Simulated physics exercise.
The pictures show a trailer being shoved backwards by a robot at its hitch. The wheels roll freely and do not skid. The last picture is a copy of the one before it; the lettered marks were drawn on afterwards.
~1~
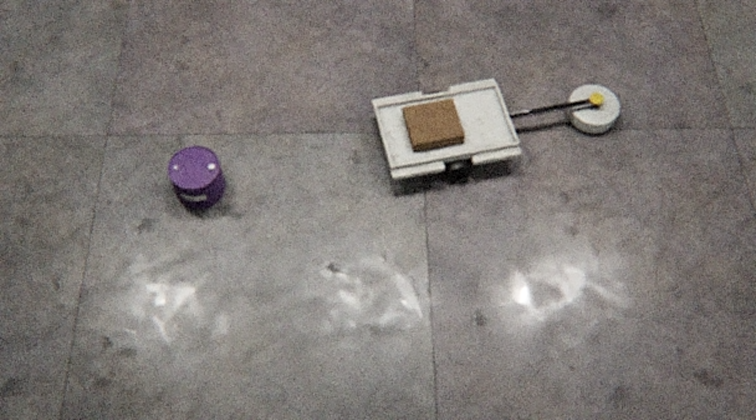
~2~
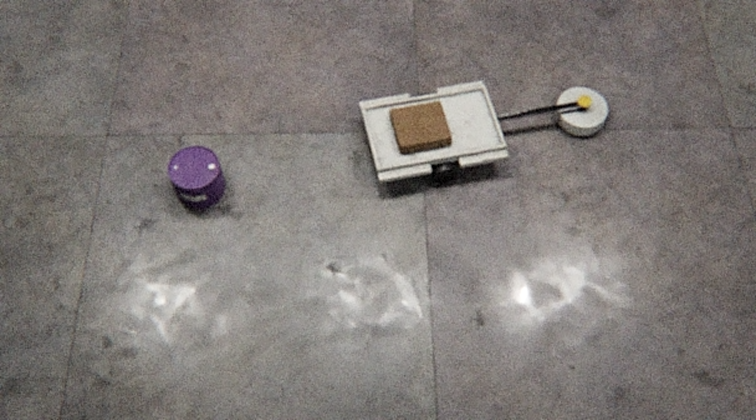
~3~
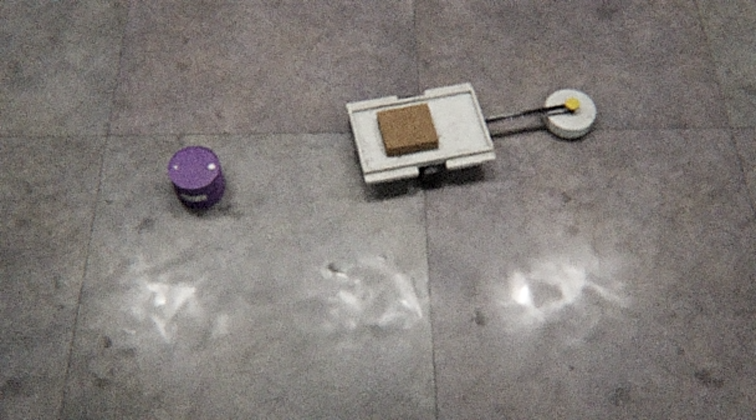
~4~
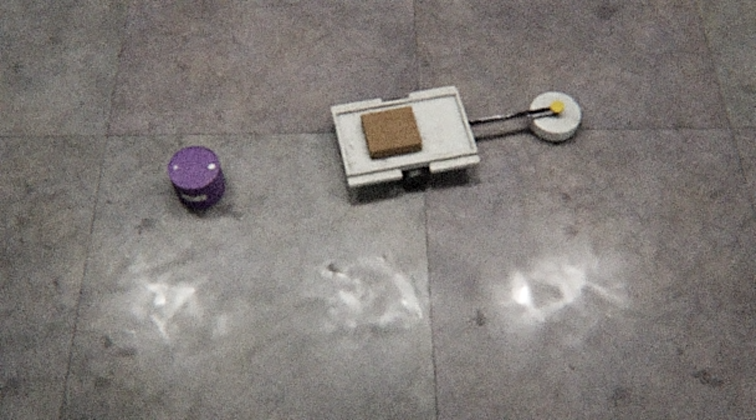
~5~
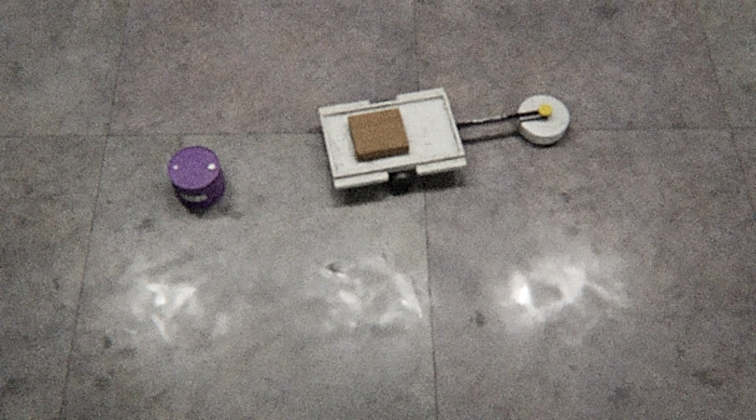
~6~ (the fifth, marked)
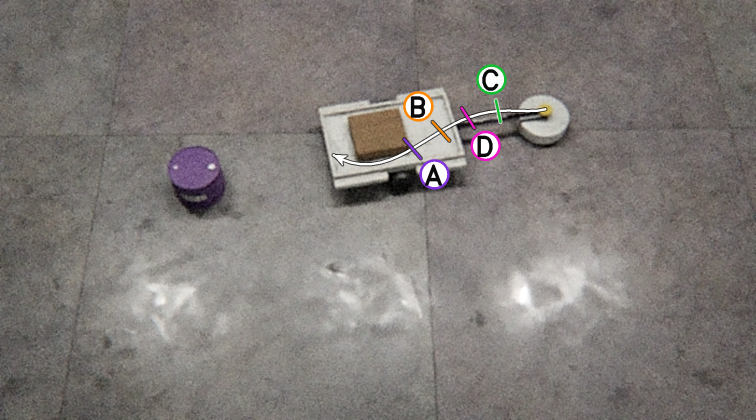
A white cart carrying a brown block slid a short way left across the gray tiled floor, with a small round white robot pushing behind it by a thin bar, while a purple tub stayed still.
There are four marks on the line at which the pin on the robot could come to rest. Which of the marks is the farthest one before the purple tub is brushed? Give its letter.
D is the last safe stop.
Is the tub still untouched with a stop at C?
Yes.
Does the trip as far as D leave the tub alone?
Yes.
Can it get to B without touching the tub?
No.
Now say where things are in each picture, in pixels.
The first picture shows purple tub (201, 188); robot (594, 106); white cart (445, 126).
The second picture shows robot (582, 109); white cart (433, 129); purple tub (201, 188).
The third picture shows robot (570, 111); white cart (420, 131); purple tub (201, 188).
The fourth picture shows robot (555, 114); white cart (404, 134); purple tub (201, 188).
The fifth picture shows robot (543, 118); white cart (391, 136); purple tub (201, 188).
On the copy, A at (412, 149); B at (441, 131); C at (498, 111); D at (468, 118); the route from (546, 109) via (438, 133) to (333, 155).
On D. First, robot (515, 119), cart (363, 141).
Then, robot (487, 120), cart (335, 147).
Finally, robot (466, 126), cart (312, 152); nothing has been touched.
By contrast, A is too far, the tub has been hit; B is too far, the tub has been hit; C is safe but short.
